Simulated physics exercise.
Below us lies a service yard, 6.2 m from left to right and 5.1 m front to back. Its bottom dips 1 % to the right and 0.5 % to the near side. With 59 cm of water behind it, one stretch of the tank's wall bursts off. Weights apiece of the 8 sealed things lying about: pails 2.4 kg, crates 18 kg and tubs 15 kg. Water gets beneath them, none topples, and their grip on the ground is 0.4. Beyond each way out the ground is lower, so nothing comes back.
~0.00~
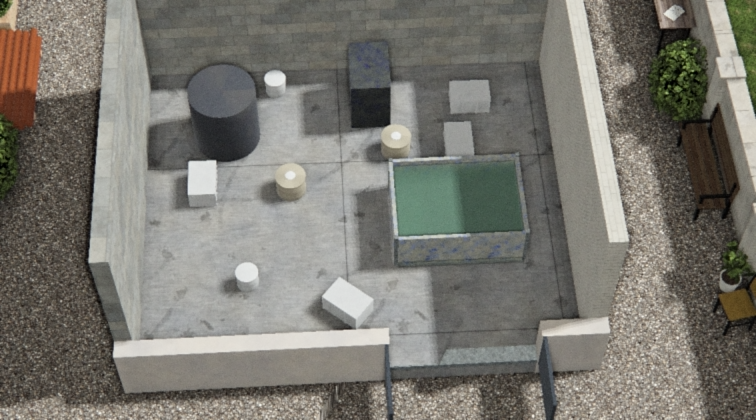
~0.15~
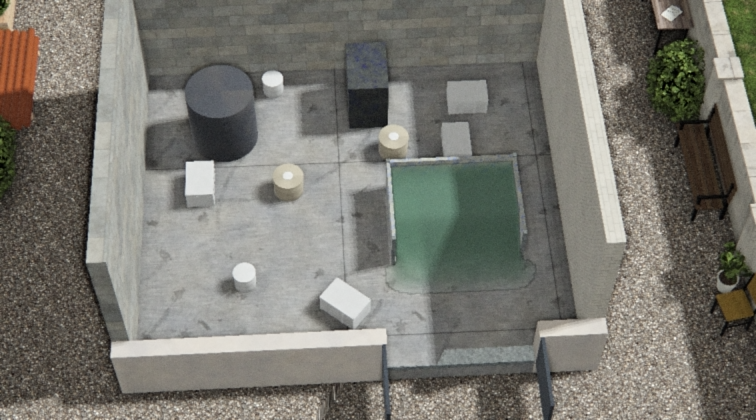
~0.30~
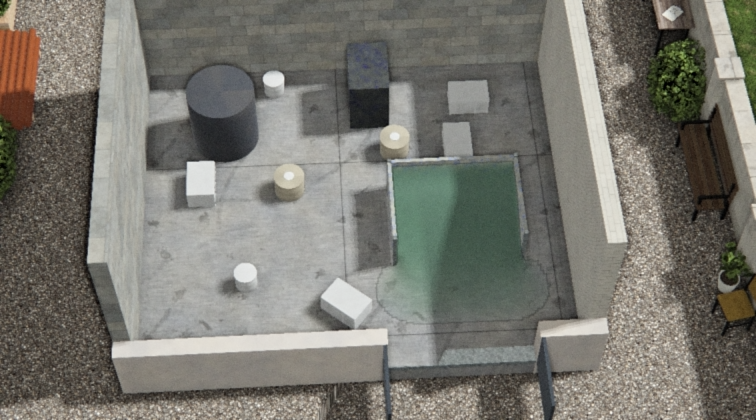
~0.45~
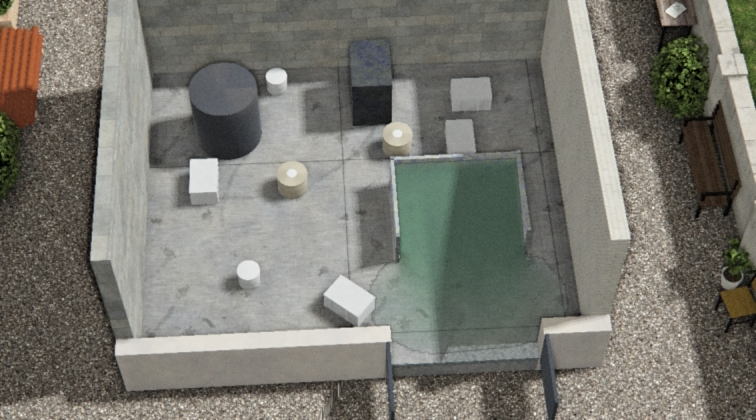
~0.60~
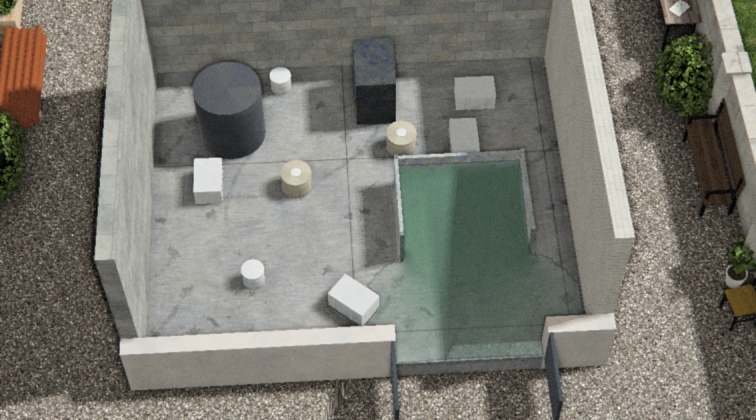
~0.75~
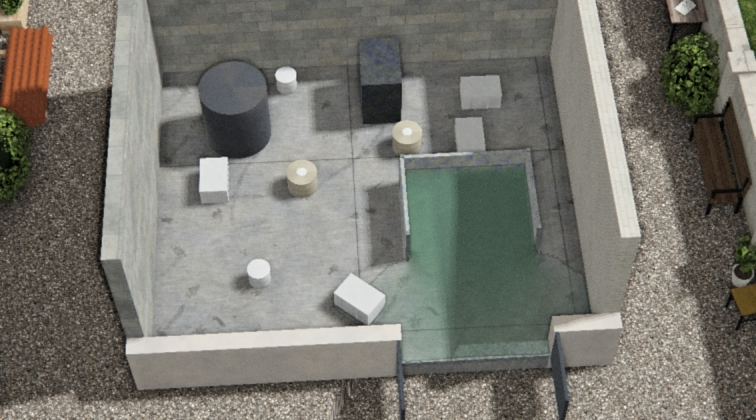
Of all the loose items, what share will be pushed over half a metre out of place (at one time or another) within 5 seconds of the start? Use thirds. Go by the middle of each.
It is under a third.
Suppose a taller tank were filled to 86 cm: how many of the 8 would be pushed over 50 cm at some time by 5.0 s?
In that case 0 of them.
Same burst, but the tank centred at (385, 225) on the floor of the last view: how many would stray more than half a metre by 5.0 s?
In that case 2 of them.
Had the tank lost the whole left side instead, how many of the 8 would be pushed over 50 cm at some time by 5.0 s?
In that case 4 of them.
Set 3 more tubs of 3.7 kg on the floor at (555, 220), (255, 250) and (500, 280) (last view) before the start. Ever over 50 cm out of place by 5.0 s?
In that order: Over, less, over.
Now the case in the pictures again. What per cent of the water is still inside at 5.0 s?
Some 30 per cent remains.
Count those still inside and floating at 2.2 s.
0 of them.
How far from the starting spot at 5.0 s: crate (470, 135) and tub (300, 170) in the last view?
In turn: 0 cm, 0 cm.
After 1.1 s 0 of 8 are over 50 cm from their spots; 0 afloat.
After 2.2 s 0 of 8 are over 50 cm from their spots; 0 afloat.
After 3.5 s 0 of 8 are over 50 cm from their spots; 0 afloat.
After 5.0 s 0 of 8 are over 50 cm from their spots, and 0 have been at some point; 0 afloat.
